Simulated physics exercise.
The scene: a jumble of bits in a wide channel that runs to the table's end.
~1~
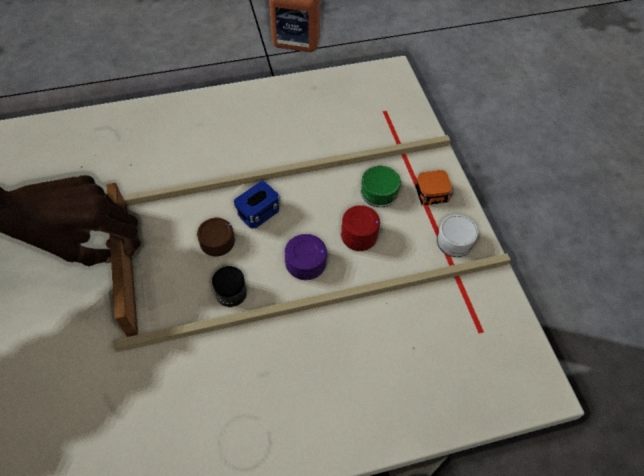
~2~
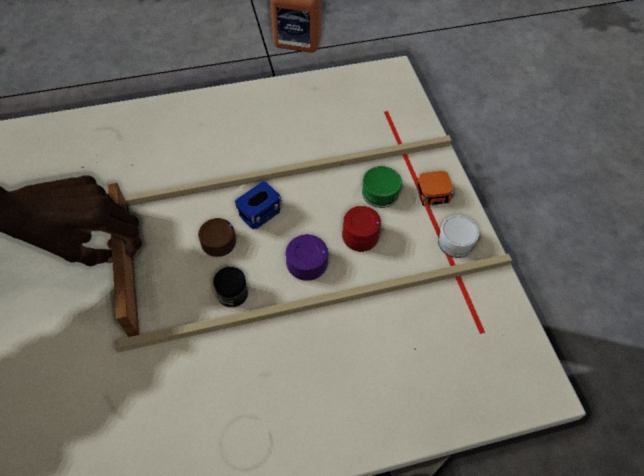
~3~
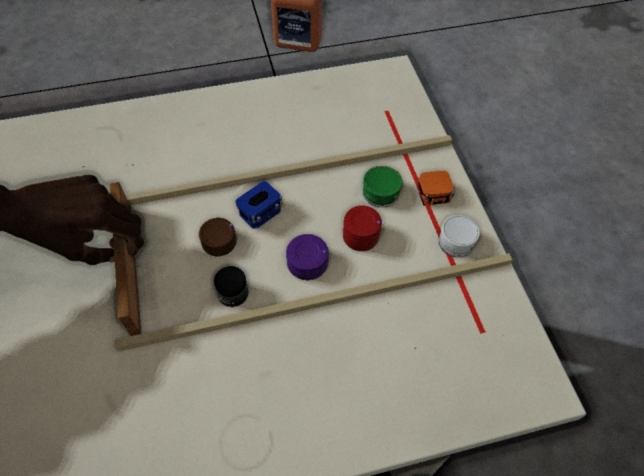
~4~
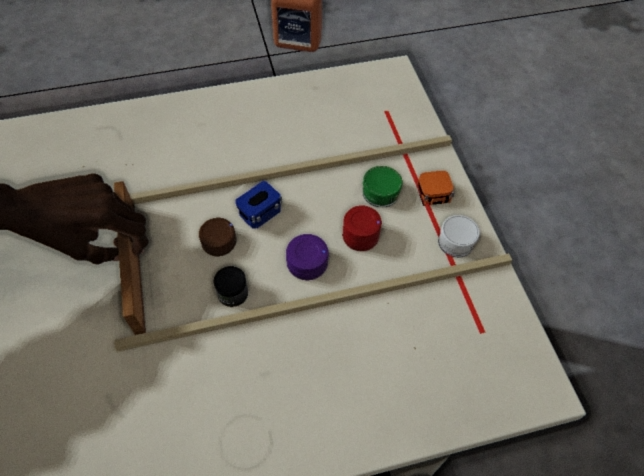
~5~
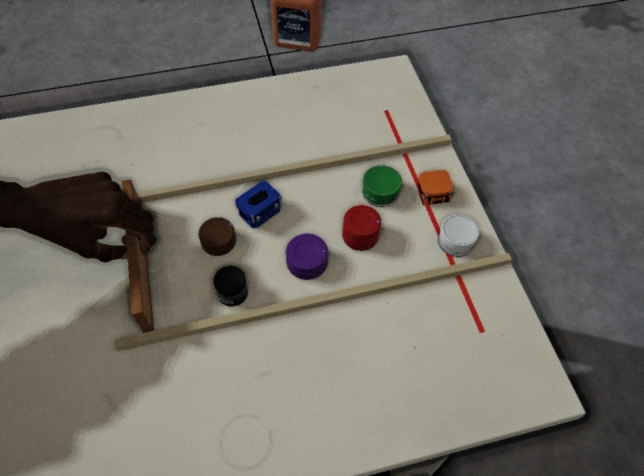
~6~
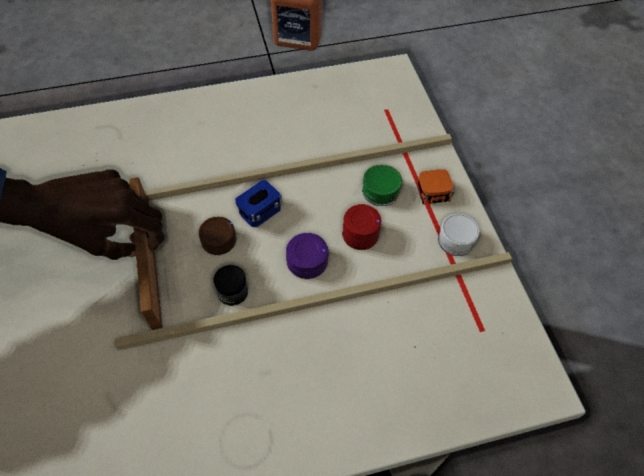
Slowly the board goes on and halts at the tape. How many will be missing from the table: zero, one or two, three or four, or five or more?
Here the number that fall off is one or two.
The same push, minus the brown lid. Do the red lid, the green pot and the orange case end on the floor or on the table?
The red lid is kept, the green pot comes down, the orange case goes over.
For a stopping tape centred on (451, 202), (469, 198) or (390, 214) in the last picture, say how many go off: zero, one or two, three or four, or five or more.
In that order: Three to four; at least five; none.
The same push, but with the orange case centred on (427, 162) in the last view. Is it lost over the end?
Then it drops off.
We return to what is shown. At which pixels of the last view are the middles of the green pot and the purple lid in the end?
First (458, 165), then (457, 218).
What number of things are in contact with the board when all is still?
4 of them.
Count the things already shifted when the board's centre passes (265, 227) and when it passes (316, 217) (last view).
The counts are 4 and 5.
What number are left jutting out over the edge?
Overhanging: 3.
A little later, none off yet; white pot at rest near (458, 235); orange case at rest near (435, 187); green pot at rest near (382, 185).
Next, none off yet; white pot at rest near (458, 235); orange case shifted a little near (448, 181); green pot shifted about its own width near (413, 175).
When it is over, the number that fall off is one or two; down, orange case.
